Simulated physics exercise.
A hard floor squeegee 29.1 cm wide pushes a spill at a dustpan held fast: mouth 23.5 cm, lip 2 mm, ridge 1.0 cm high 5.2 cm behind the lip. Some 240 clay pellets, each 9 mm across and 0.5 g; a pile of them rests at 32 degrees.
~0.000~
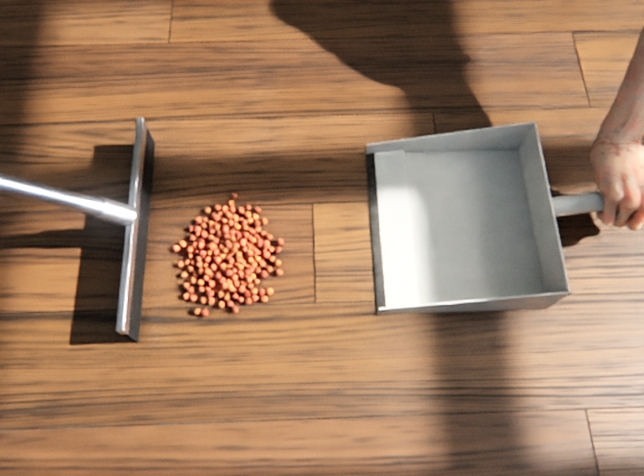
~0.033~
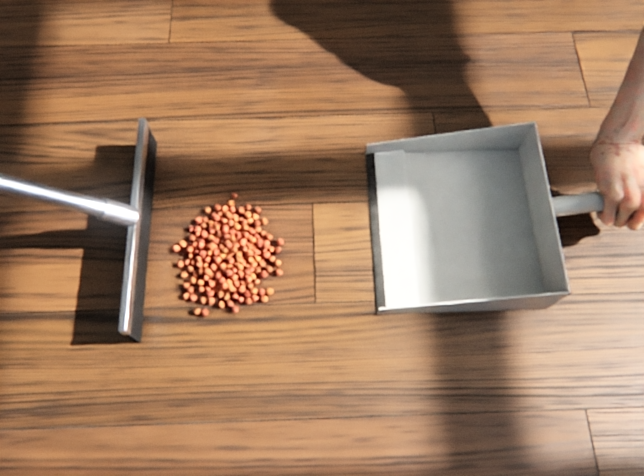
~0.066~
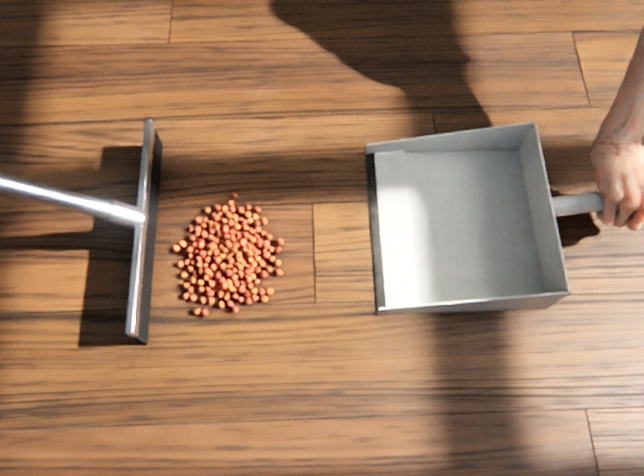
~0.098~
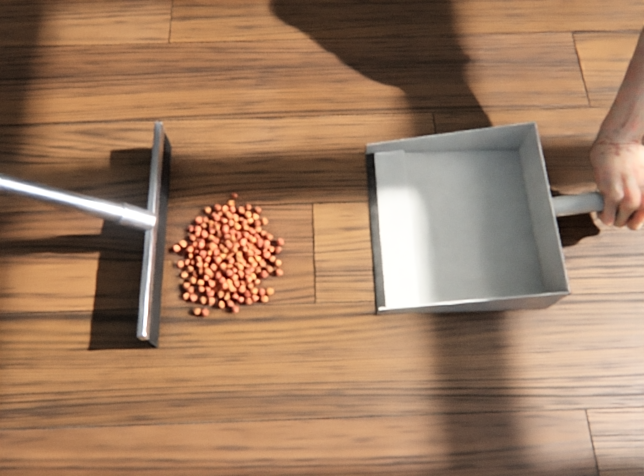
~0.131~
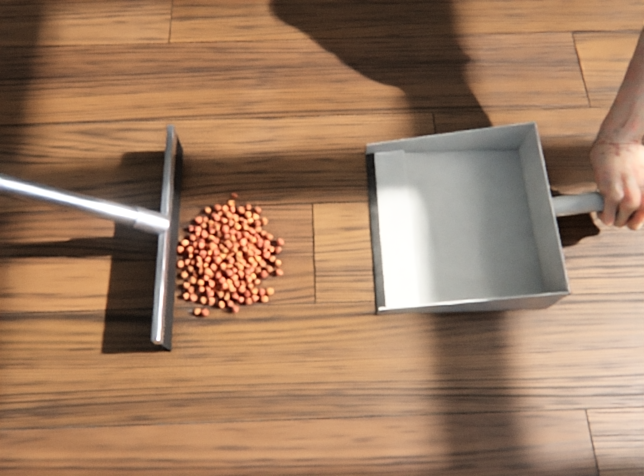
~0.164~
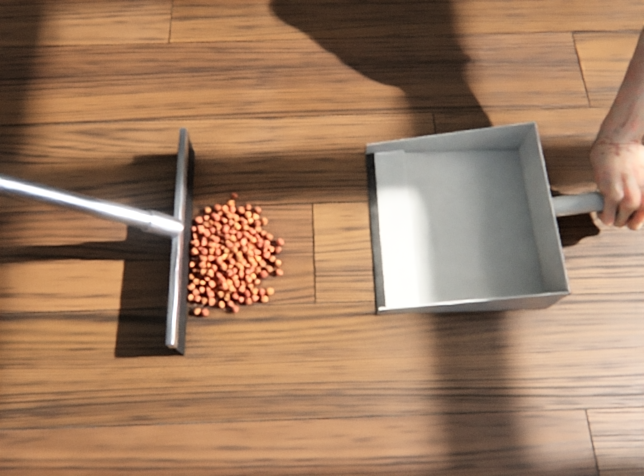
A squeegee blade slides right across the wooden floor and presses into a pile of reddish pellets.
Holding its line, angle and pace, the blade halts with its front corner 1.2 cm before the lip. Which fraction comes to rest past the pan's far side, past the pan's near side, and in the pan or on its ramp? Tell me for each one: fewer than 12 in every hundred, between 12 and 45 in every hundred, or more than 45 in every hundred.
Past the pan's far side: A minor share; past the pan's near side: An intermediate share; in the pan or on its ramp: A major share.
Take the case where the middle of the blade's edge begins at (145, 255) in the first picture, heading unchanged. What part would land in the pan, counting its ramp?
Estimate: Near 55 %.
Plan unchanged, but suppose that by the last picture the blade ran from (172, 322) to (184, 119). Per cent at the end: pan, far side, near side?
That ends as pan 70, far 0, and near 10.
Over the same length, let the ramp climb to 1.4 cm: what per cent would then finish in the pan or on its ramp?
Then around 50 percent, ramp counted.
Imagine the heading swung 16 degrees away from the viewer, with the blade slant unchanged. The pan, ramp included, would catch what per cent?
In that case around 70 per cent.
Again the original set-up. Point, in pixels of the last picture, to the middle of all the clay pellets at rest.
Roughly (394, 276).
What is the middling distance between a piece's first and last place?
About 22 cm.
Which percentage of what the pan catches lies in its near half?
Something like 80 in a hundred.
Then, at 0.39 s, middle of the blade 13 cm from the lip; 0 % over the lip, far side 0 %, near side 10 %.
Then, at 0.54 s, middle of the blade 5 cm from the lip; 0 % over the lip, far side 0 %, near side 20 %.
Then, at 0.82 s, middle of the blade 1 cm from the lip; 55 % over the lip, far side 0 %, near side 25 %.
At rest (1.1 s), far side 0 %, near side 25 %, pan 55 %, in front of the lip or behind the blade 20 %.
